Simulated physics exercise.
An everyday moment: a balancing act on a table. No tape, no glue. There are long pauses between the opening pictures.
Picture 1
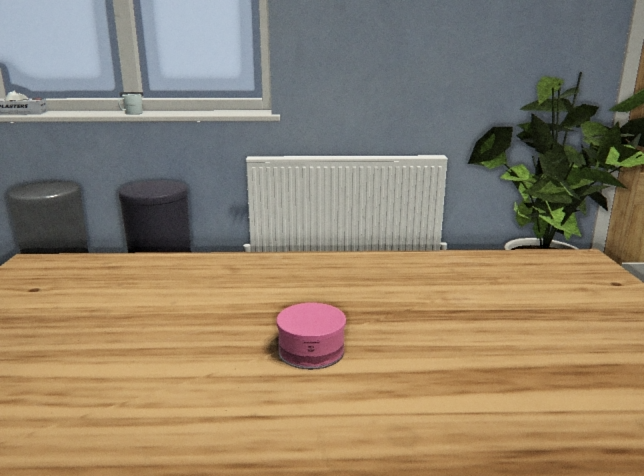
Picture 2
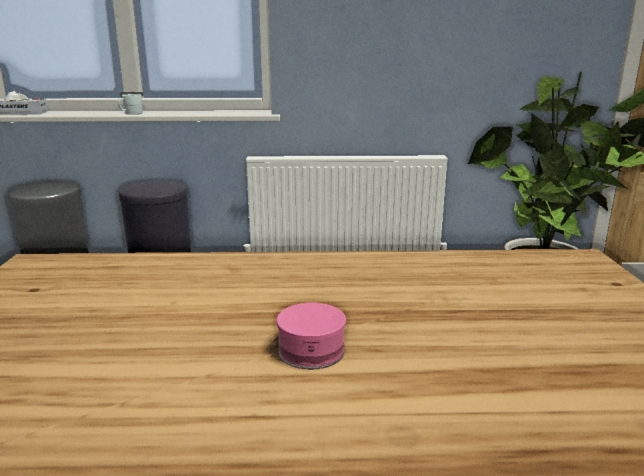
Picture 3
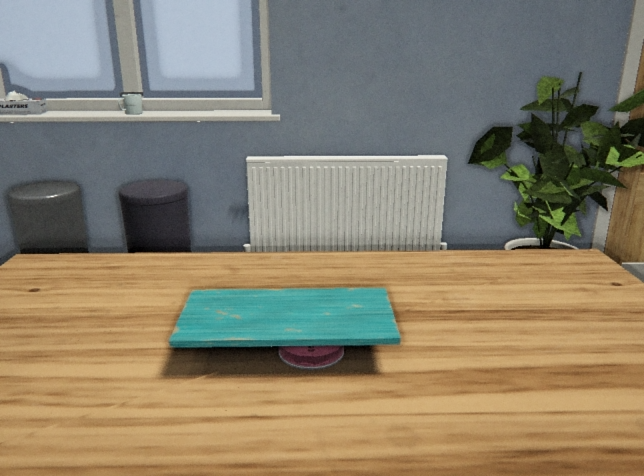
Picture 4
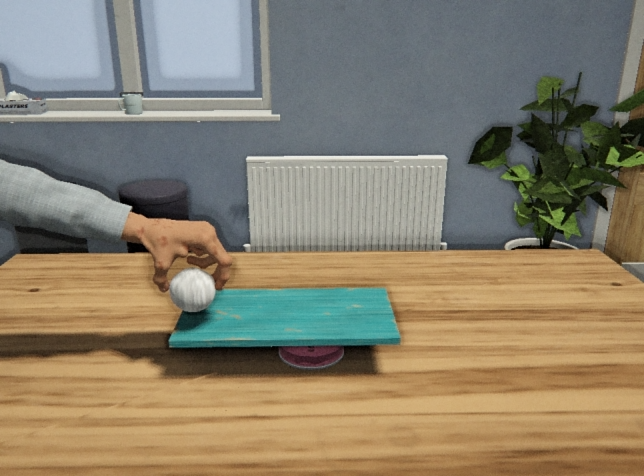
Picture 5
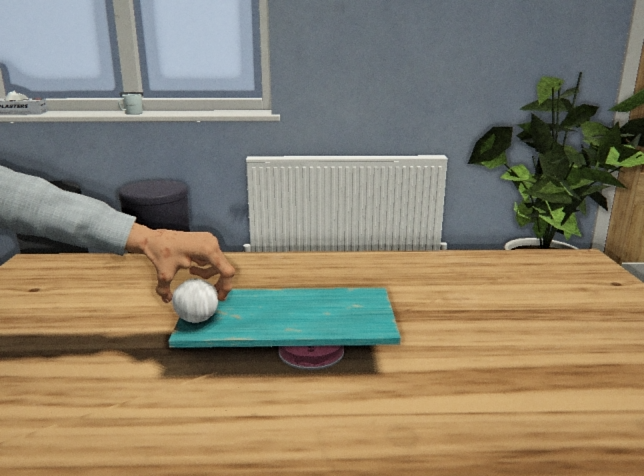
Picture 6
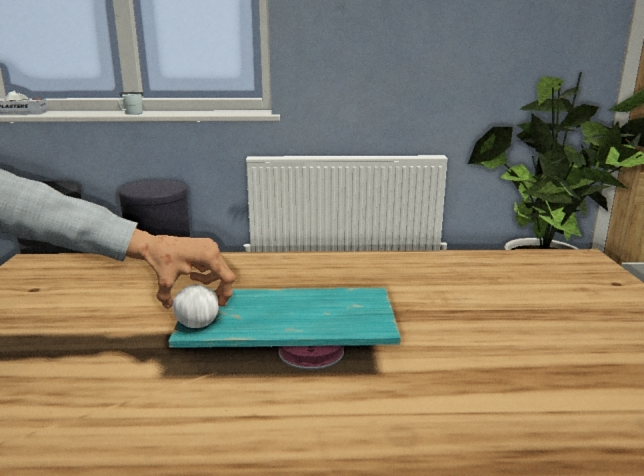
On a wooden table, a teal board appears across a pink tub, then a hand lowers a white ball-shaped object onto its left end.
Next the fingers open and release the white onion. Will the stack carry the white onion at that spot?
It gives way.
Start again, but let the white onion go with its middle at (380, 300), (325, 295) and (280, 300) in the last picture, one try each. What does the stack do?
First, it holds; second, it holds; third, it stays up.
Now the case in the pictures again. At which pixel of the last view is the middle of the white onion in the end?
Near (150, 351).
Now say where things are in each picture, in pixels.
In the first frame, the last thing is not in view yet; pink tub (311, 335).
In the second frame, the last thing is not in view yet; pink tub (311, 335).
In the third frame, the last thing is not in view yet.
The fourth frame shows still above its spot; white onion (193, 290).
The fifth frame shows still above its spot; white onion (196, 300).
The sixth frame shows in place under the hand; white onion (196, 306).
Then, 0.30 s after the last picture, white onion now fallen; turquoise board tipped 18° from how it was.
Then, 0.40 s after the last picture, turquoise board tipped 23° from how it was.
Then, 0.60 s after the last picture, as before.
Then, 0.80 s after the last picture, turquoise board tipped 17° from how it was.
At rest, fallen, white onion; the other 2 in place. Seen from the same camera at the end, white onion near (150, 351). The stack loses its balance.
